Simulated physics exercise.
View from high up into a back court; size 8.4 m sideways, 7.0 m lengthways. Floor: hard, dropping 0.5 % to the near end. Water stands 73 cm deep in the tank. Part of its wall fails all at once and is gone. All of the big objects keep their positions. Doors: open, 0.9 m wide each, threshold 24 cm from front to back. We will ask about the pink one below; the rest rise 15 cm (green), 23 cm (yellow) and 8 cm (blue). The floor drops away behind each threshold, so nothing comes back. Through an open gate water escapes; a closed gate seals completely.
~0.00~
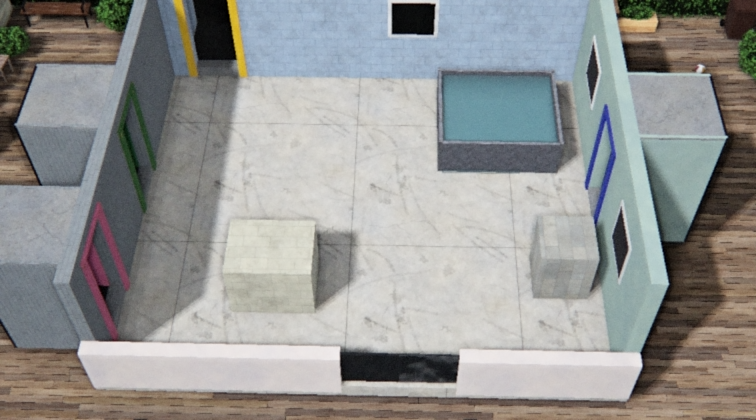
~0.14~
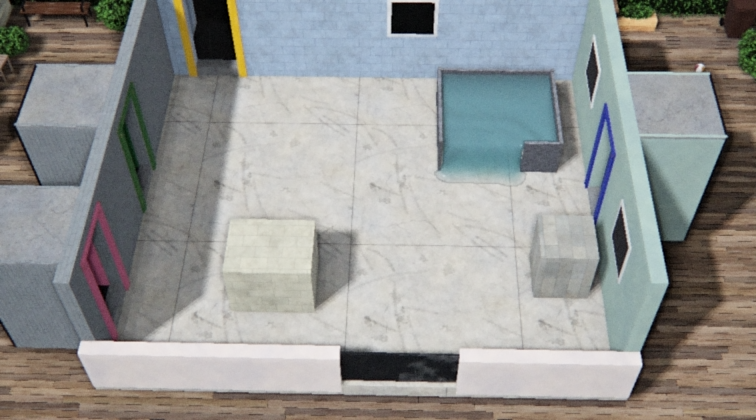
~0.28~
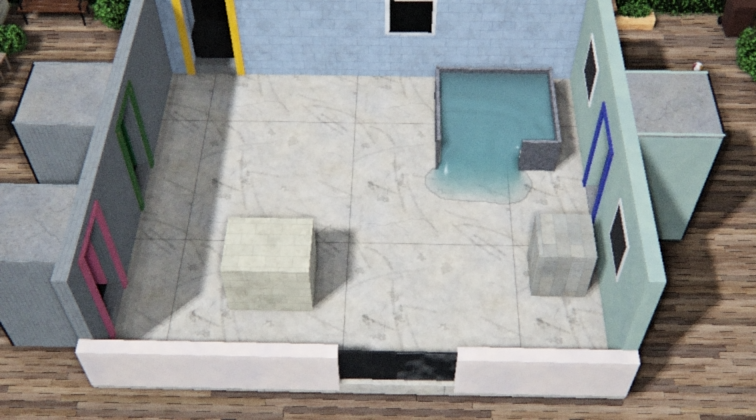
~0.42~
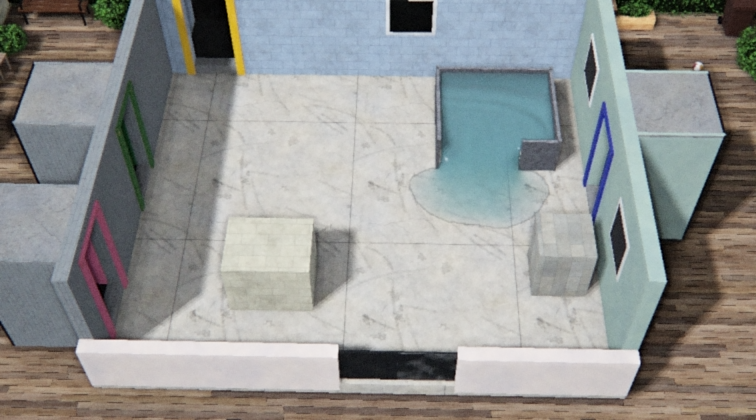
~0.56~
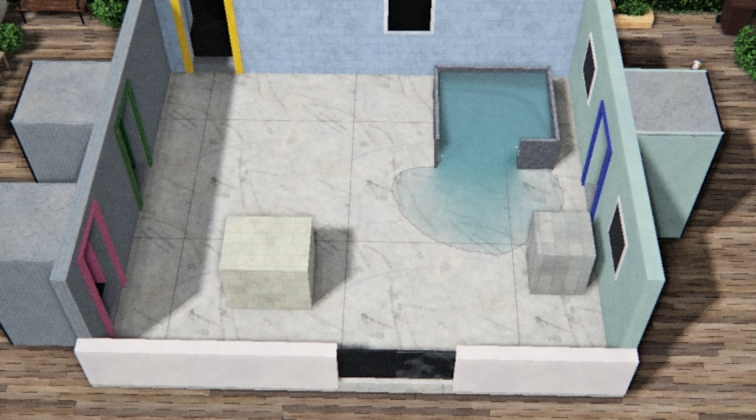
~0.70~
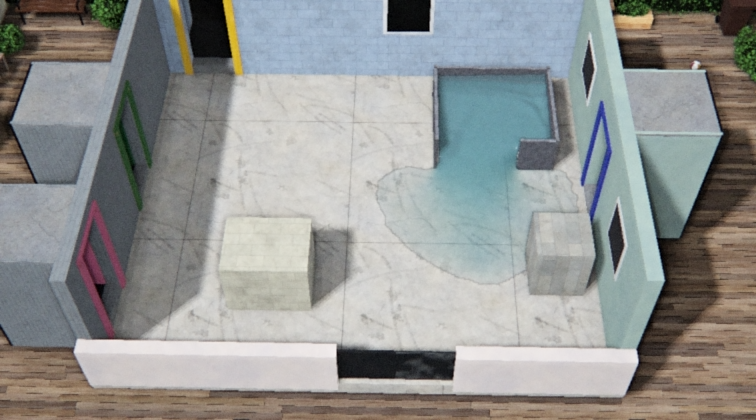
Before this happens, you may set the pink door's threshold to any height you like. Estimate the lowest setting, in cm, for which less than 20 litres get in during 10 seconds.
Around 13.5 cm.
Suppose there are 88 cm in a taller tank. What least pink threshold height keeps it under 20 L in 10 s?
Something near 17 cm should do.
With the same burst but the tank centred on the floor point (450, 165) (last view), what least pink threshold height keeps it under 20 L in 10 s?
Then close to 16 cm.
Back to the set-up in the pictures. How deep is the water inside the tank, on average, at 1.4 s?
The mean depth is about 43 cm.
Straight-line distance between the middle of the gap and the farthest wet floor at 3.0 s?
Roughly 7.4 m from the gap.
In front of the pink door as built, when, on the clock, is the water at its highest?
Approximately 5.0 s.
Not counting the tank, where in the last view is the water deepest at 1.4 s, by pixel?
At about pixel (465, 173).
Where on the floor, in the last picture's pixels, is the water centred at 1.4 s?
Centre of mass: About (486, 176) px.
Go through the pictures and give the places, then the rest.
The tank at (498, 108) is whole and still, 73 cm deep; the pink door at (108, 280) is dry, in the first picture.
The front is at (509, 183), 0.3 m from the gap at (481, 159); 0.4 m2 of floor is wet, 73 cm left at the back, in the second picture.
The gap is at (479, 159), the front 0.8 m out at (499, 201); the back of the tank holds 73 cm, in the third picture.
The gap is at (479, 160), the front 1.4 m out at (488, 223); the back of the tank holds 70 cm, in the fourth picture.
The gap is at (478, 159), the front 2.0 m out at (478, 248); the back of the tank holds 62 cm, in the fifth picture.
Water pours out at (477, 160) and has run 2.6 m, to (479, 279); about 6 cm deep outside, 63 cm at the back; the pink door at (104, 278), 7.2 m from the gap, is still 5.2 m from the nearest water, in the sixth picture.
After 1.4 s water covers 30 % of the floor, deepest (36 cm) near (465, 173); it has not reached the pink door.
After 3.0 s water covers 45 % of the floor, deepest (32 cm) near (604, 375); it has not reached the pink door.
After 10.0 s water covers 95 % of the floor, deepest (14 cm) near (117, 366); 11 cm at the pink door, 0 litres in over its 23 cm threshold.
At the pink door as built, the water arrived by 3.7 s and peaked near 20 cm at 4.8 s.
With a threshold of 11.5 cm, 43 litres would have come in within the 10 s; with 15.5 cm, 7 litres. So under 20 litres takes about 13.5 cm.
